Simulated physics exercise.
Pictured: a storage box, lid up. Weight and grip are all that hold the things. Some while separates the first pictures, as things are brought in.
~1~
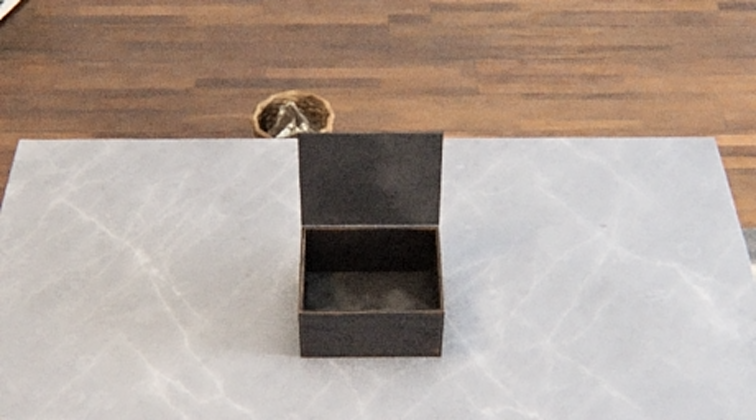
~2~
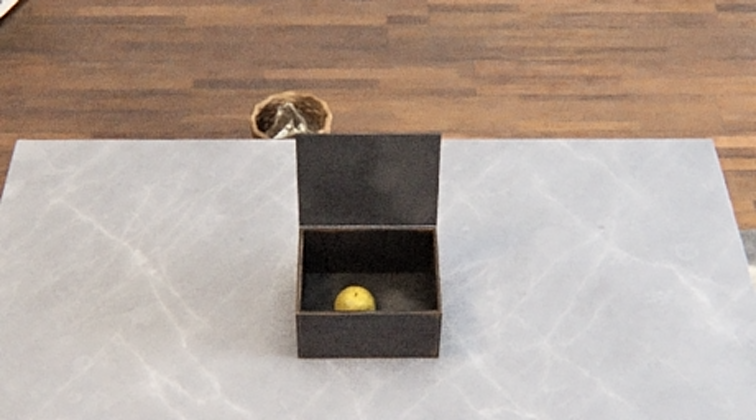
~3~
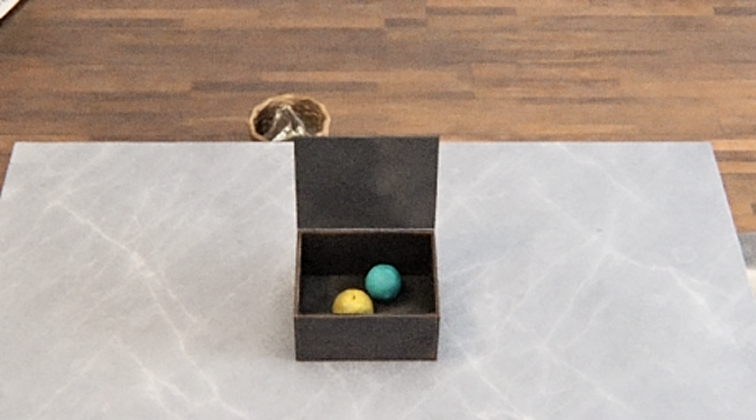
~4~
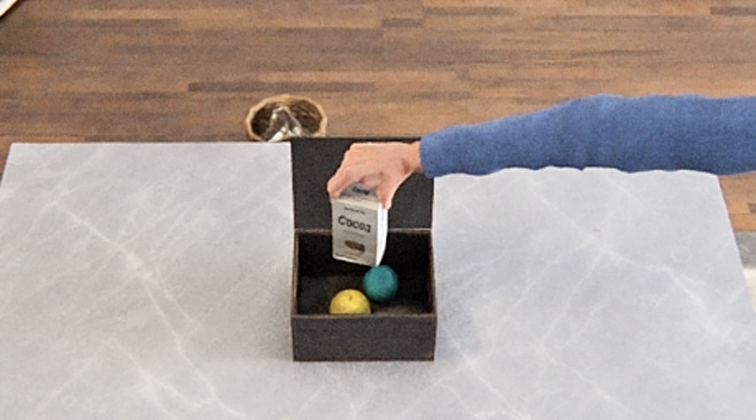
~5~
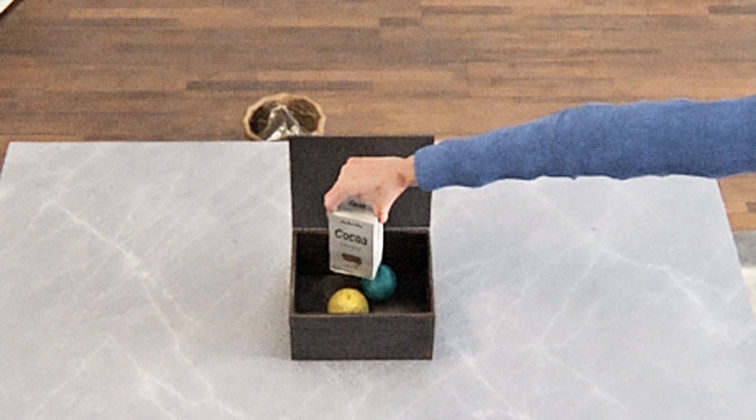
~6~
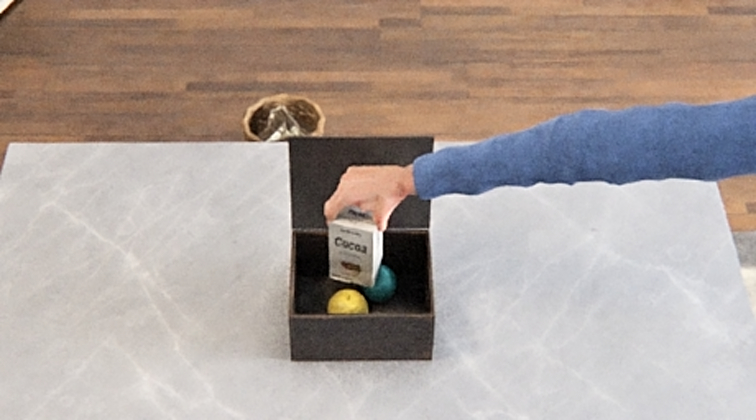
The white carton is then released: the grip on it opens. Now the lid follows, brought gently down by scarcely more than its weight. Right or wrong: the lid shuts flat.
Right.
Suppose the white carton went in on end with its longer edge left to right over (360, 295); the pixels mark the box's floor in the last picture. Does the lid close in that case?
The lid settles shut this time.
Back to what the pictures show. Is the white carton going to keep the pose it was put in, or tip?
By the end it has leaned over.
Then, 0.40 s after the last picture, white carton on its side near (344, 278); turquoise lemon rolled about its own width.
Then, 1.20 s after the last picture, lid starting down; white carton on its side near (342, 279); turquoise lemon rolled about its own width; yellow apple rolled a little.
Then, 1.70 s after the last picture, lid 47° above the rim; white carton on its side near (342, 279); turquoise lemon rolled about its own width; yellow apple rolled a little.
Then, 2.00 s after the last picture, lid 13° above the rim; white carton on its side near (342, 279); turquoise lemon rolled about its own width; yellow apple rolled a little.
At rest, lid shut; tipped over in the box, white carton; moved from the start, turquoise lemon; yellow apple in place. Seen from the same camera at the end, white carton near (342, 279).
